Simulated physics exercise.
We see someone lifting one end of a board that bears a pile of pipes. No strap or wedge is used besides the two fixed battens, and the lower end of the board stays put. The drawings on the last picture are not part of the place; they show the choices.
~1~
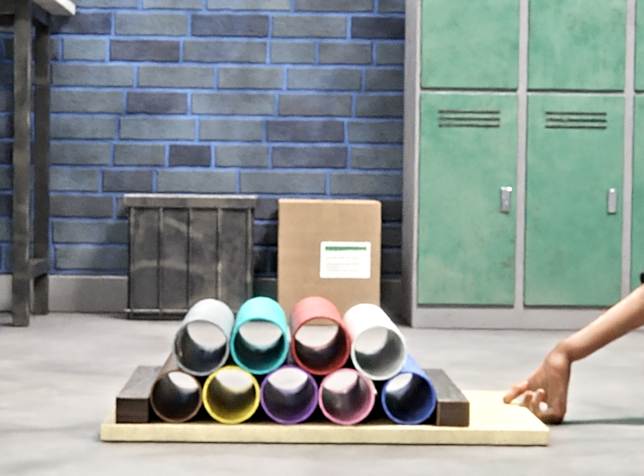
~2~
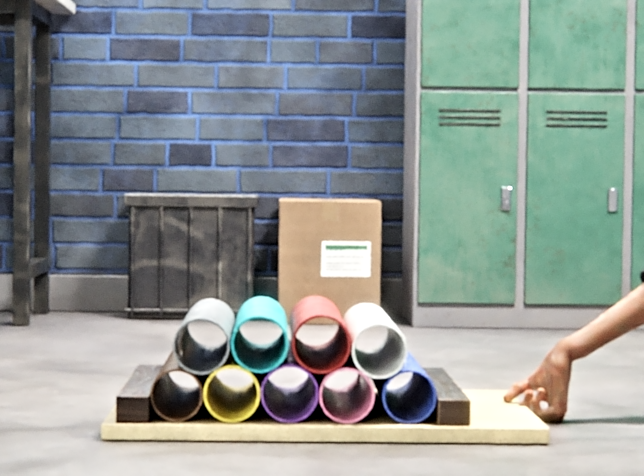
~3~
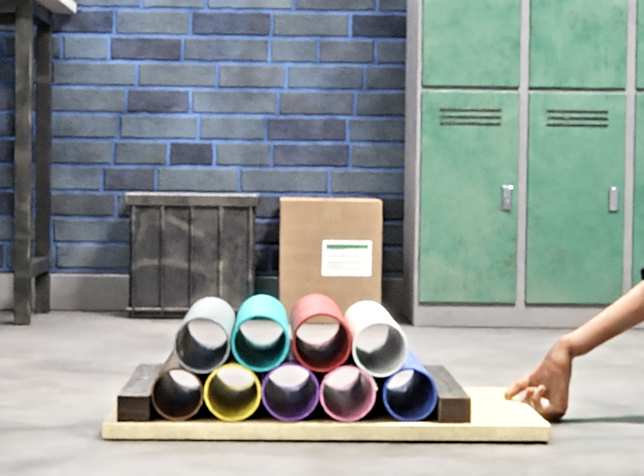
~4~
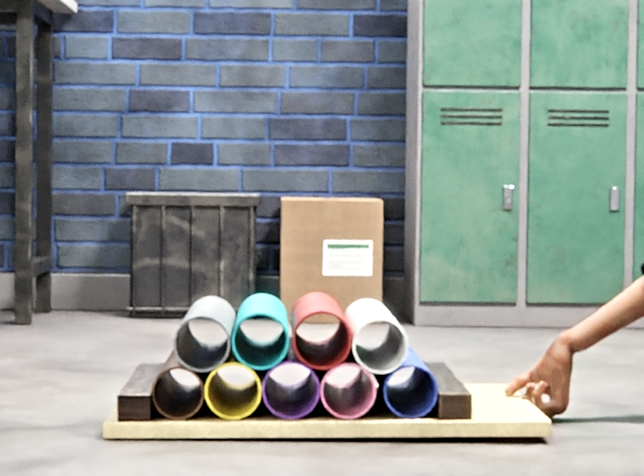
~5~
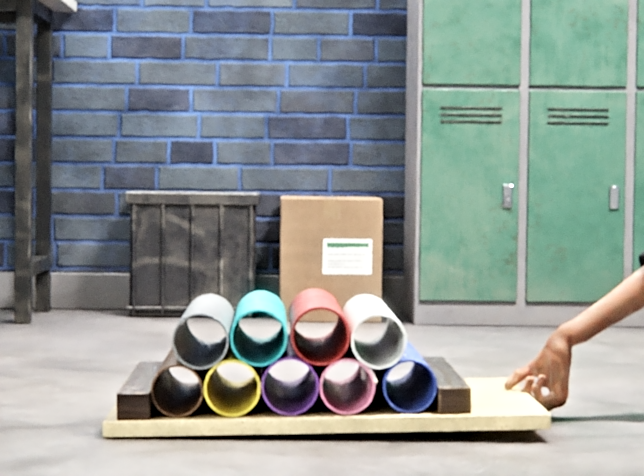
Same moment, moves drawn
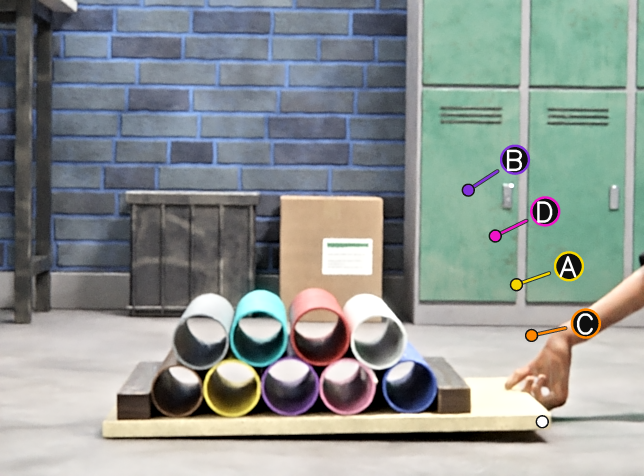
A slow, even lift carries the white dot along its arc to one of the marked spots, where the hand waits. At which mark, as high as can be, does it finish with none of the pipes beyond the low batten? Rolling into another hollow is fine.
At most to A.
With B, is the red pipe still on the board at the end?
No.
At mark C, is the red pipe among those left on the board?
Yes, with C.
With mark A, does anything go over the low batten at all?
No, at A.
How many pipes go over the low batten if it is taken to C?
With C, none.
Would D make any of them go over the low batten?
Yes.
On the marked copy, A at (517, 285); B at (468, 190); C at (532, 335); D at (495, 236); the white dot at (542, 422).
With A. Early on, board at 14°.
Further on, board at 20°.
At the end, board at 20°, none over the low batten.
As for the rest, B four over the low batten (grey, turquoise, white, red); C none over the low batten; D one over the low batten (grey).
